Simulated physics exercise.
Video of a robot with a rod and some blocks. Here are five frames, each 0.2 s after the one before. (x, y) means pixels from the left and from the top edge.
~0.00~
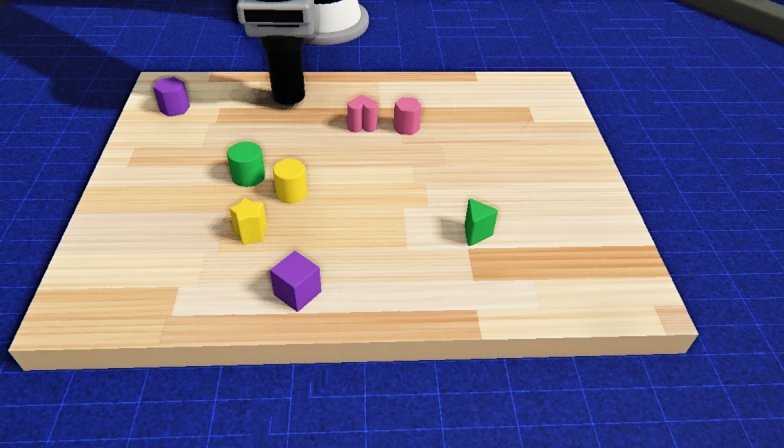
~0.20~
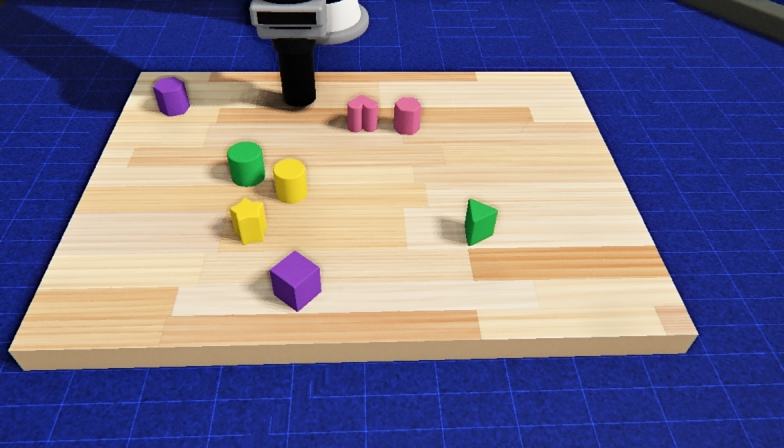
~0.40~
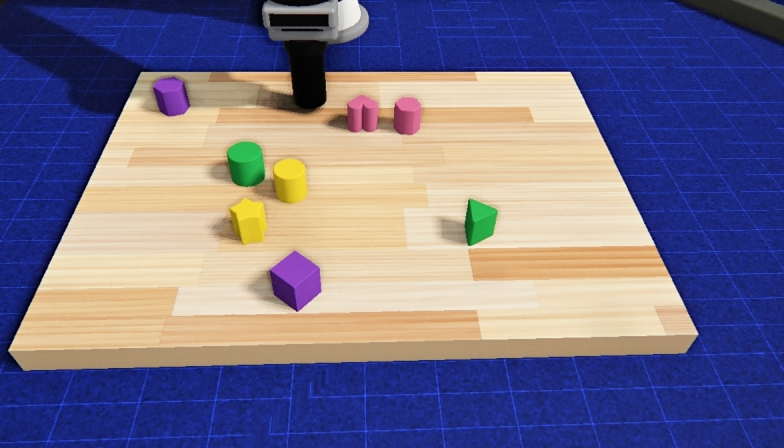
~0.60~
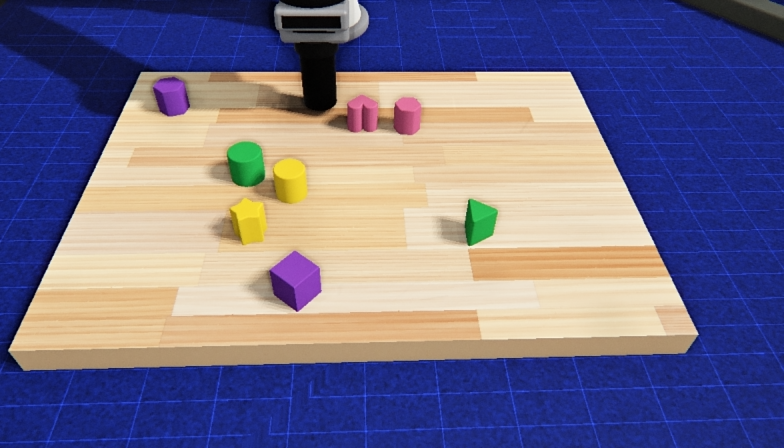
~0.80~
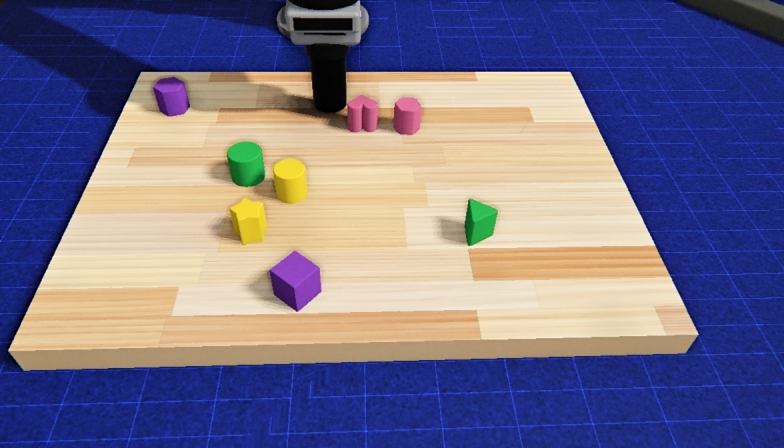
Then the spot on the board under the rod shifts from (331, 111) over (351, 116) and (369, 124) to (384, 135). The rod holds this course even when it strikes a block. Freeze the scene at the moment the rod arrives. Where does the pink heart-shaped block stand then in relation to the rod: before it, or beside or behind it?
It stays ahead.
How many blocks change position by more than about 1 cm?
I expect one block to move.
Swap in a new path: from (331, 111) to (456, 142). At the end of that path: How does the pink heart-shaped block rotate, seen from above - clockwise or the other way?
Answer: Clockwise.
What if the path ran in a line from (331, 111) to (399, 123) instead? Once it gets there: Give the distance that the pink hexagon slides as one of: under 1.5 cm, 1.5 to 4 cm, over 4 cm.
It goes 1.5 to 4 cm.
The first path, step by step. Halfway along, rod at (361, 113); pink heart-shaped block at (378, 109), turned 20° clockwise.
At the end, rod at (384, 128); pink heart-shaped block at (403, 125), turned 15° clockwise; pink hexagon at (411, 104).
